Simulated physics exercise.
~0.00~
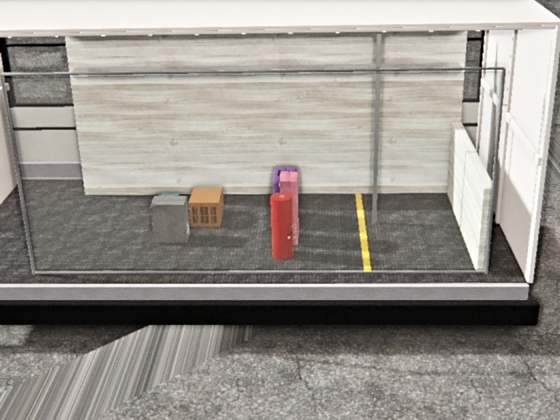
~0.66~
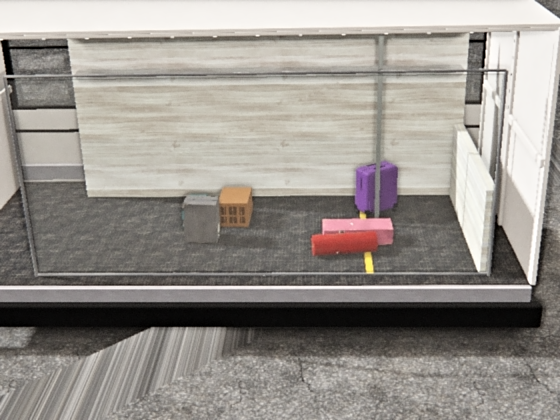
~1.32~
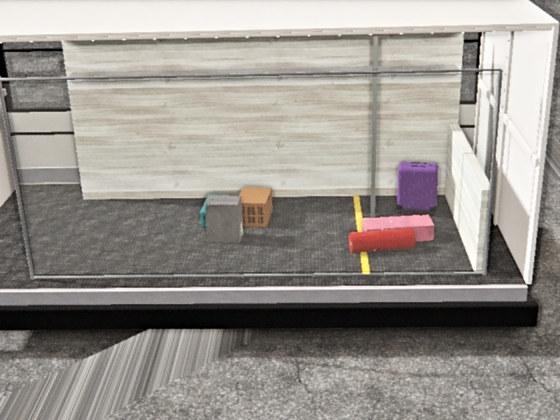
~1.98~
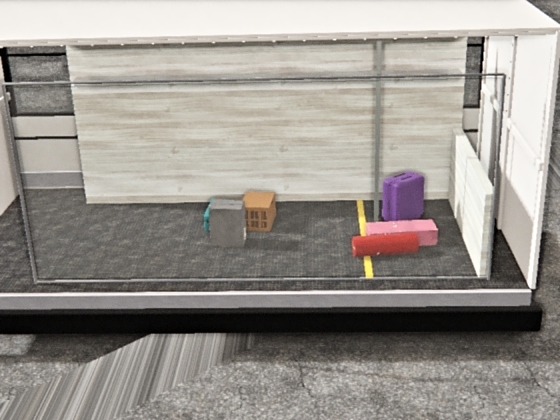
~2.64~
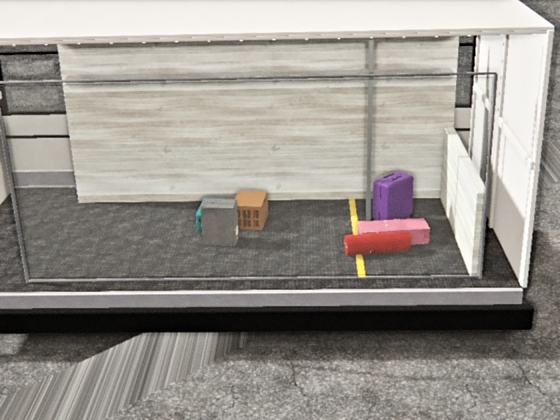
A purple wheeled case, a pink tall box and a red roll stand close together left of a yellow floor line in a walled bay, with a grey pack and a brown crate farther left. The roll and pink box topple onto their sides toward the right, while the case slides past the line upright. The pack and crate shift a little right, and everything moves farther right. The purple case then comes back slightly left, turned at an angle. At the end, the case, box and roll have crossed the line, while the pack, crate and a teal toolbox remain short of it.
